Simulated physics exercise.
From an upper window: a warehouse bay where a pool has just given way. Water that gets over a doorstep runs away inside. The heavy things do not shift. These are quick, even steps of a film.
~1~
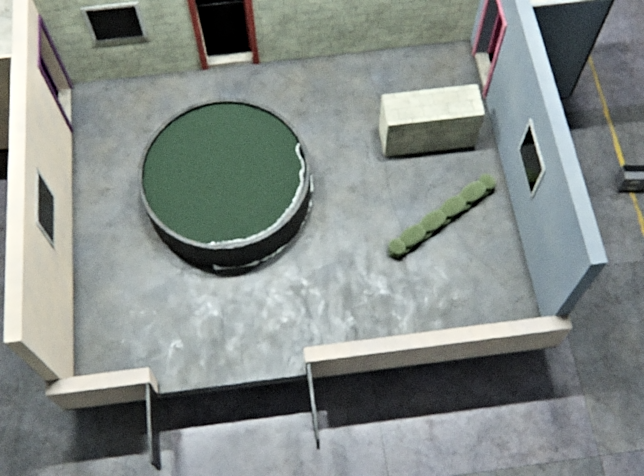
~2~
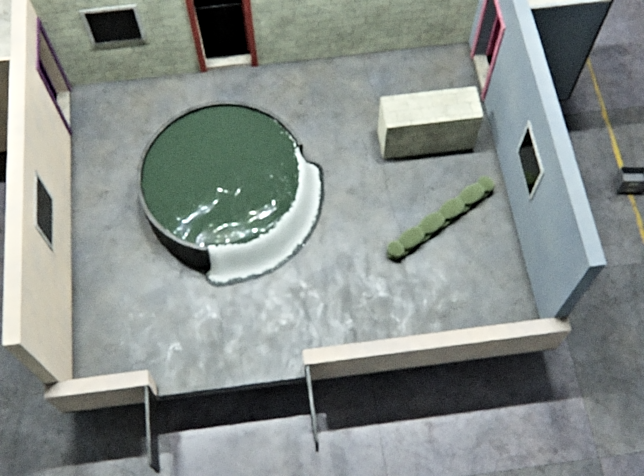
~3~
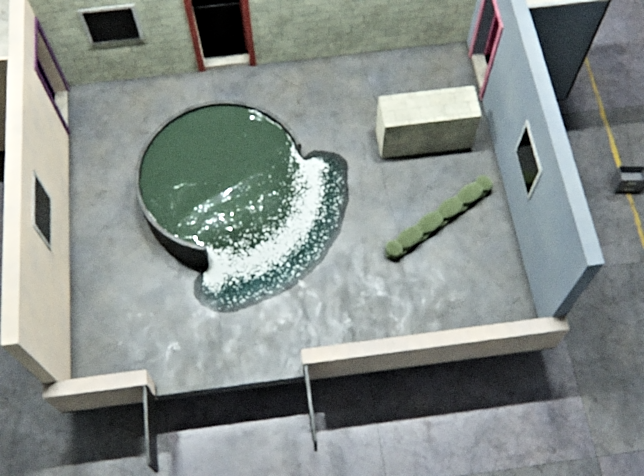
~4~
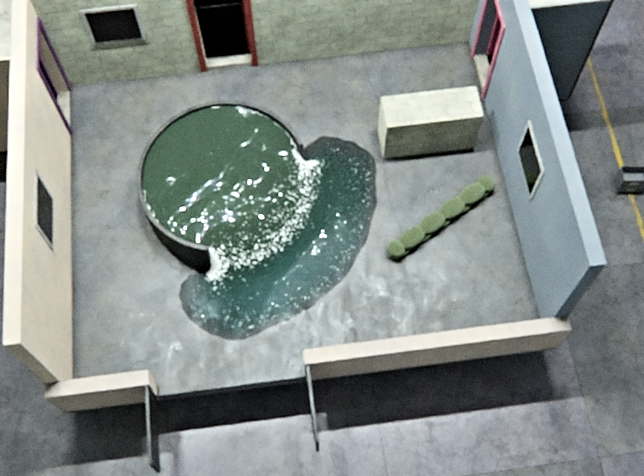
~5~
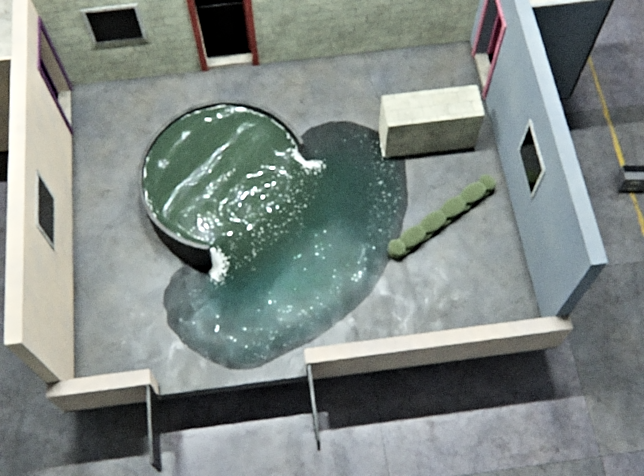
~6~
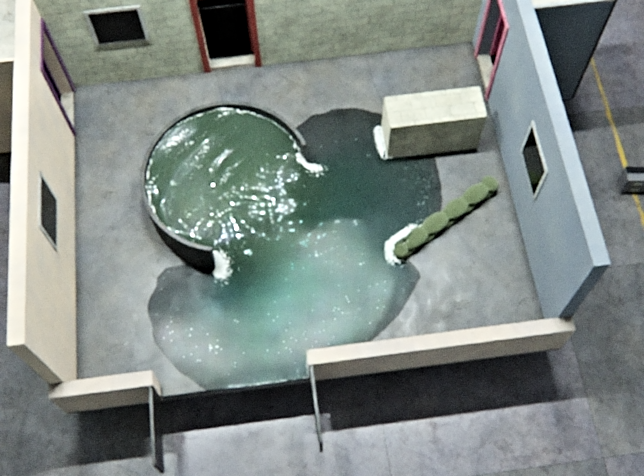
In a warehouse bay seen from above, a round pool of green water stands whole and still. Its lower-right side gives way and white, foaming water pours out, spreading across the grey floor in a widening dark green sheet that reaches the pale block, the row of green bushes and the low front wall.
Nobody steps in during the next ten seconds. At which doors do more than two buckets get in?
In the end: The red door holds within the limit; the purple door floods; the pink door holds within the limit.
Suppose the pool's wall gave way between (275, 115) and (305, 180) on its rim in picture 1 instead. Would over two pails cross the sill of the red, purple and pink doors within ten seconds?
One by one: Red takes less; purple takes more; pink passes that mark.
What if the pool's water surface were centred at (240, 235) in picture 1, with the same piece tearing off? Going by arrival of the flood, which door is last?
That is the purple one.
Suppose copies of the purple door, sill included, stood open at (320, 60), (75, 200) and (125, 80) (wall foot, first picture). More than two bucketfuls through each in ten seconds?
In that order: Passes that mark, lets less in, takes less.
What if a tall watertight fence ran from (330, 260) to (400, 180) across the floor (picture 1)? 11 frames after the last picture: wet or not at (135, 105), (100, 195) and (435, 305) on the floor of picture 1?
In that order: No water, not flooded, flooded.
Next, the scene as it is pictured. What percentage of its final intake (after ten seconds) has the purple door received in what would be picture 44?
Some 0 per cent.
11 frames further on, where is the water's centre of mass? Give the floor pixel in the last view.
Roughly at (327, 235).
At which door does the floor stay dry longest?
Last comes the one in purple.
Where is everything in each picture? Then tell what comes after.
In the first frame, the round pool at (225, 172) is whole and still.
In the second frame, the front is at (208, 273), out from the gap at (289, 232).
In the third frame, water pours out at (287, 232) and has run to (334, 157).
In the fourth frame, water pours out at (289, 234) and has run to (194, 316).
In the fifth frame, water pours out at (290, 233) and has run to (371, 134).
In the sixth frame, water pours out at (293, 235) and has run to (429, 156).
A moment on, water covers 40 % of the floor; the red door not reached, the purple door not reached, the pink door not reached.
Next, water covers 50 % of the floor; the red door not reached, the purple door not reached, the pink door wet at the sill, nothing in.
Then, water covers 55 % of the floor; the red door not reached, the purple door not reached, the pink door wet at the sill, nothing in.
Later, water covers 70 % of the floor; the red door wet at the sill, nothing in, the purple door not reached, the pink door wet at the sill, nothing in.
In the end, water covers 95 % of the floor; the red door under two buckets in, the purple door over two buckets in, the pink door under two buckets in.
